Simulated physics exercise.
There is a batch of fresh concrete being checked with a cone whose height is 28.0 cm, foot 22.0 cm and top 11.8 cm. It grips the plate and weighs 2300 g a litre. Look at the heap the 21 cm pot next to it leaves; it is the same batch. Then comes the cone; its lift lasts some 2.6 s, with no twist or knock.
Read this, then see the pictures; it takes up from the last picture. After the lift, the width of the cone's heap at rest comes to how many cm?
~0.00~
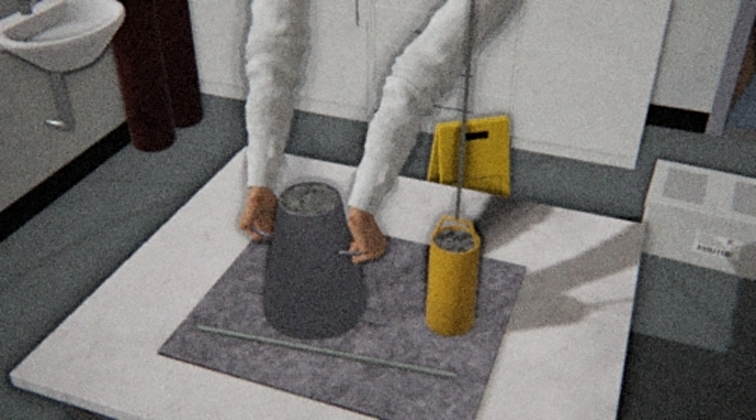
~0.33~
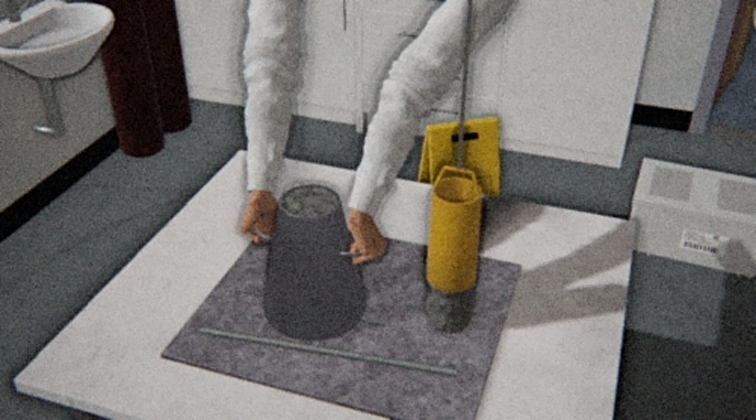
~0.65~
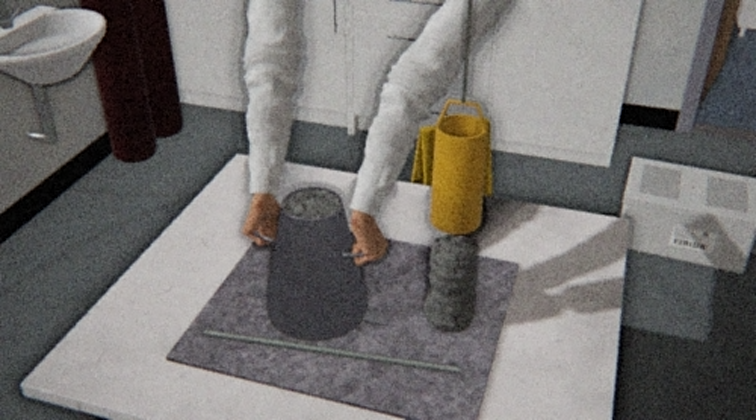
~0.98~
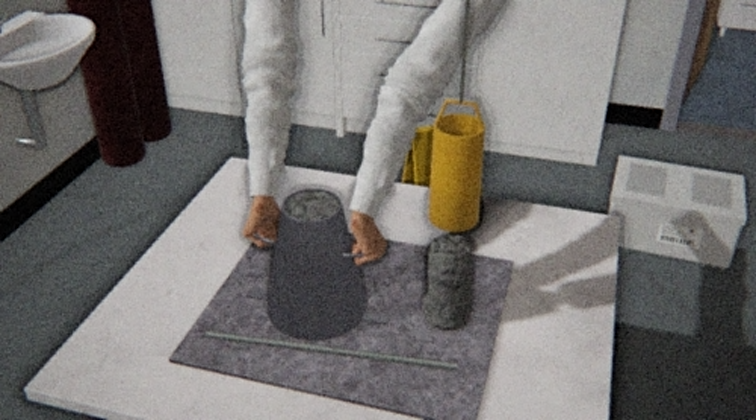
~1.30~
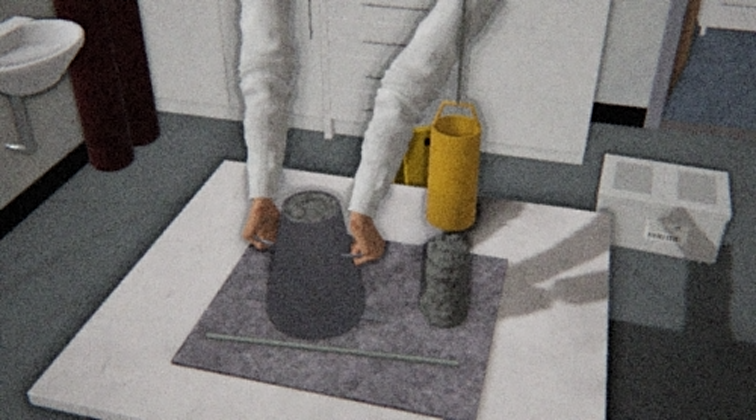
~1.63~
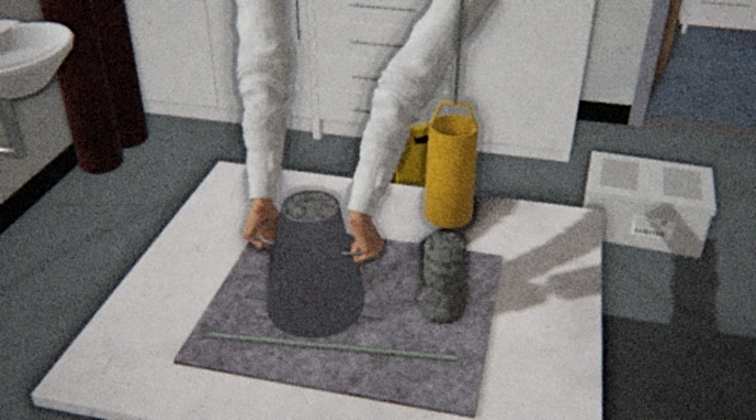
Roughly 22 cm.
After 2.3 s, the cone is up 7.0 cm; the fresh concrete has come down 0.2 cm to 28 cm and is 22 cm wide.
After 2.9 s, the cone is up 17 cm; the fresh concrete has come down 0.3 cm to 28 cm and is 22 cm wide.
After 3.6 s, the cone is up 29 cm; the fresh concrete has come down 0.3 cm to 28 cm and is 22 cm wide.
After 4.4 s, the cone is clear; the fresh concrete has come down 0.4 cm to 28 cm and is 22 cm wide.
After 4.9 s, at rest, the cone is clear; the fresh concrete has come down 0.4 cm to 28 cm and is 22 cm wide.
